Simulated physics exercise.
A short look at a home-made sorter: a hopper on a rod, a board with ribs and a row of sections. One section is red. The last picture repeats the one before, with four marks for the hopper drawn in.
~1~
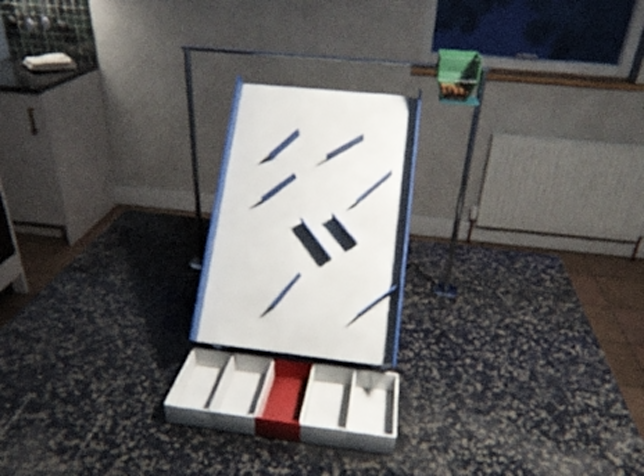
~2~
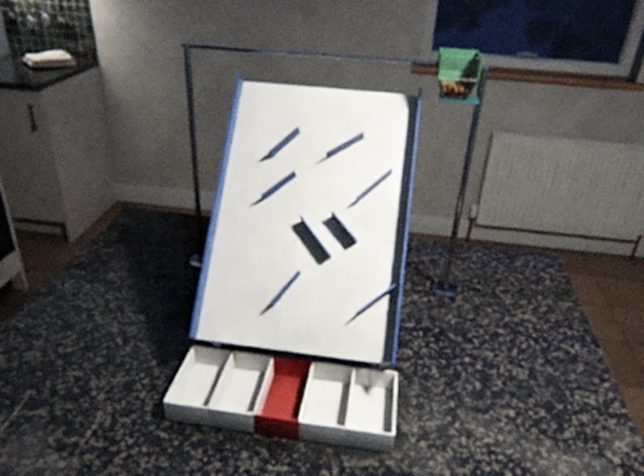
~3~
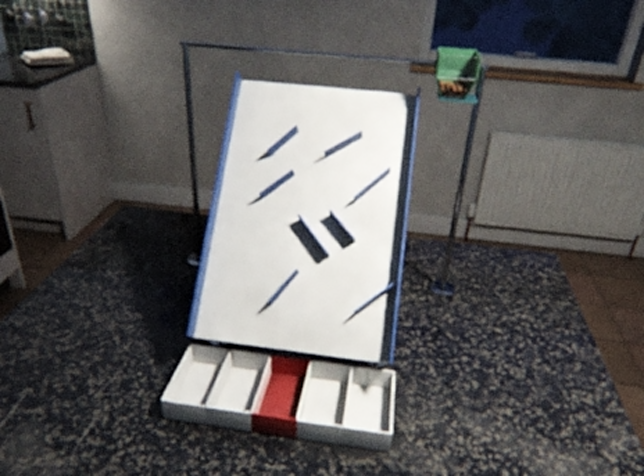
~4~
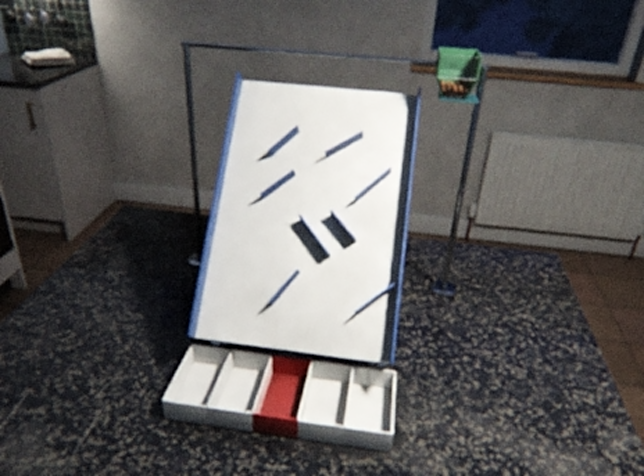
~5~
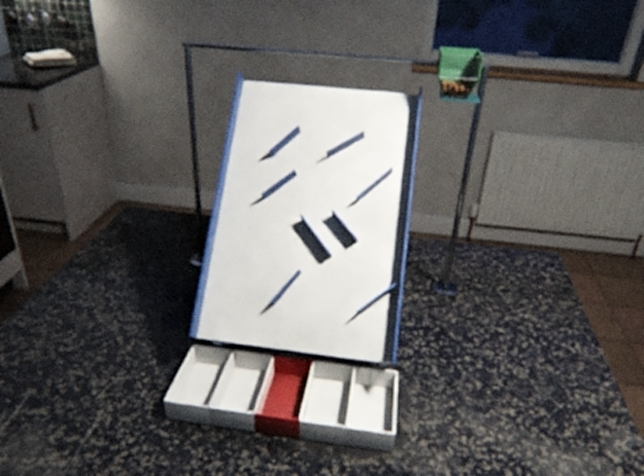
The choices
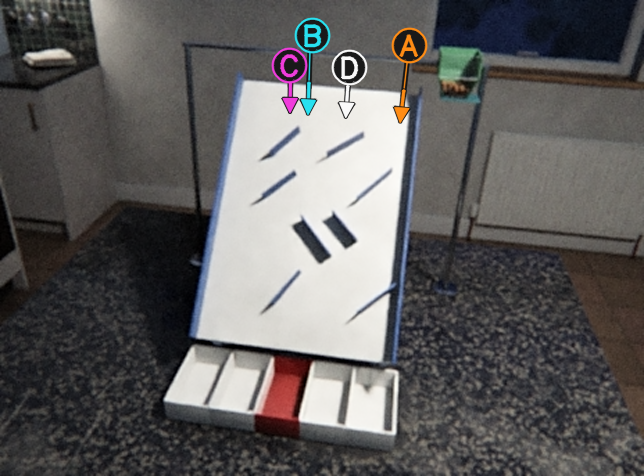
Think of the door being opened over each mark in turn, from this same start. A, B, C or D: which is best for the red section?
The answer is mark A.
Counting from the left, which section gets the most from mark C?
It is the first one.
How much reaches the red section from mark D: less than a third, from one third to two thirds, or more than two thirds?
It is less than a third.
On the marked copy, mark A meets the board at (400, 117); mark B meets the board at (308, 109); mark C meets the board at (290, 107); mark D meets the board at (346, 112).
With A, about half in the red section, about half in other sections, a stray few held on the board.
With B, a small part in the red section, most in other sections, a small part outside the box.
With C, a small part in the red section, most in other sections, a small part outside the box.
With D, none in the red section, most in other sections, about a quarter outside the box.
